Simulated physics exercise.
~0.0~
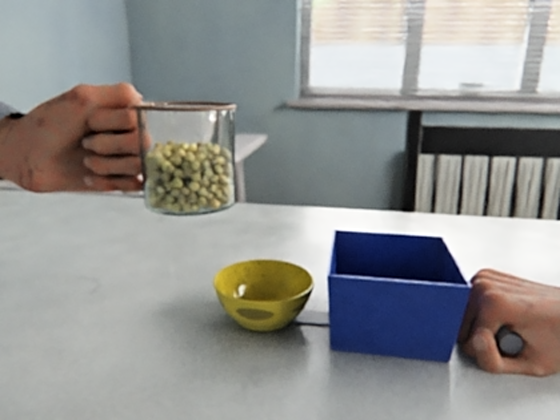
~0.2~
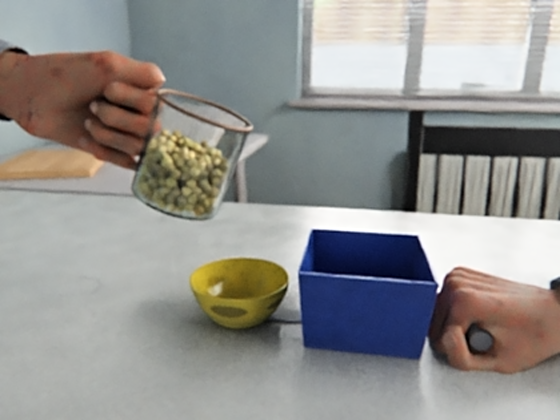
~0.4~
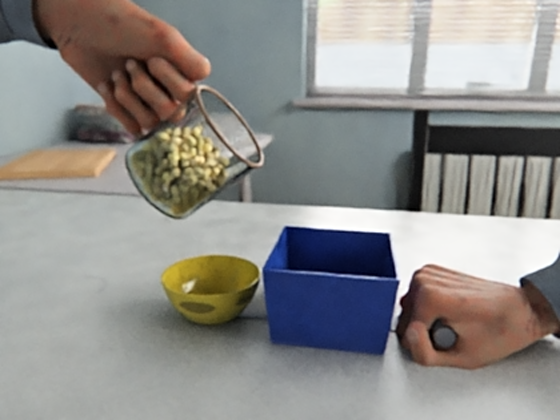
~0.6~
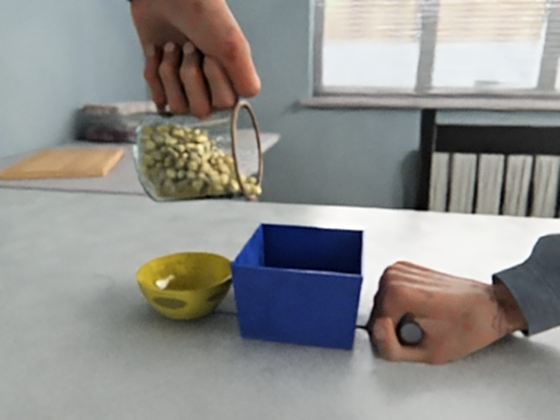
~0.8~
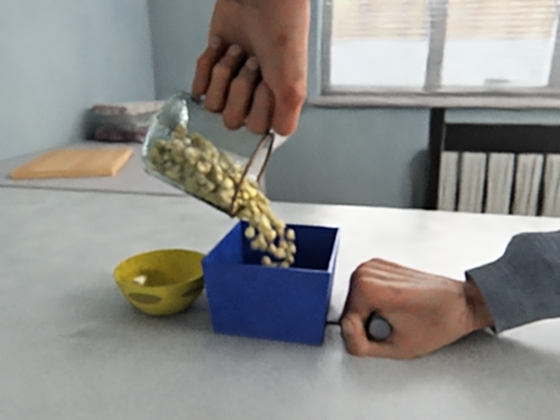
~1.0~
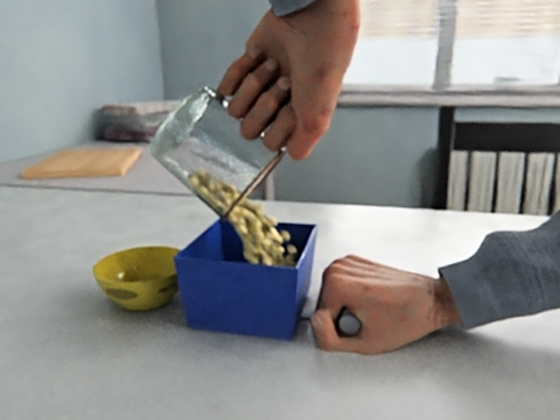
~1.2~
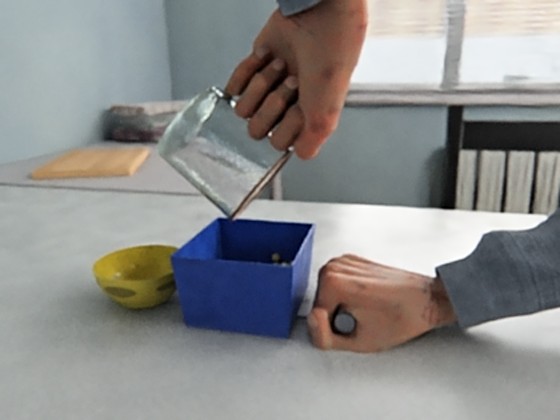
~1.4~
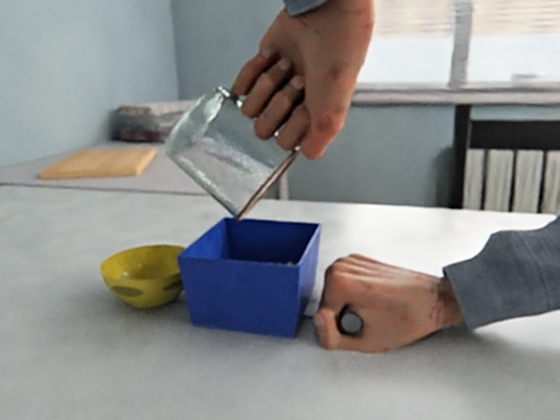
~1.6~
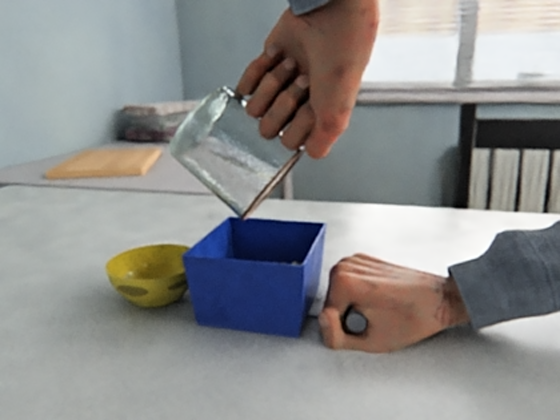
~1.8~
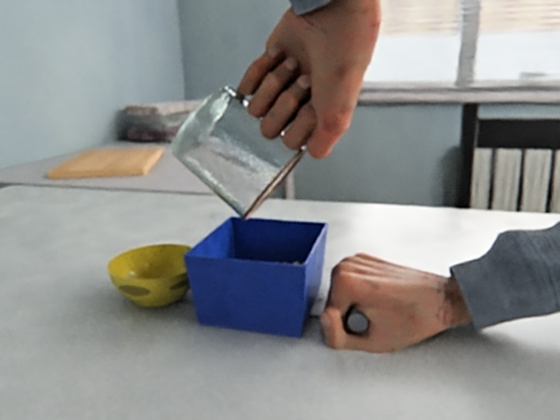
A hand tipped a clear glass cup of soya beans while another hand slid a joined yellow bowl and blue tin left across the table, and the beans poured into the tin until the cup was empty, held still above it.
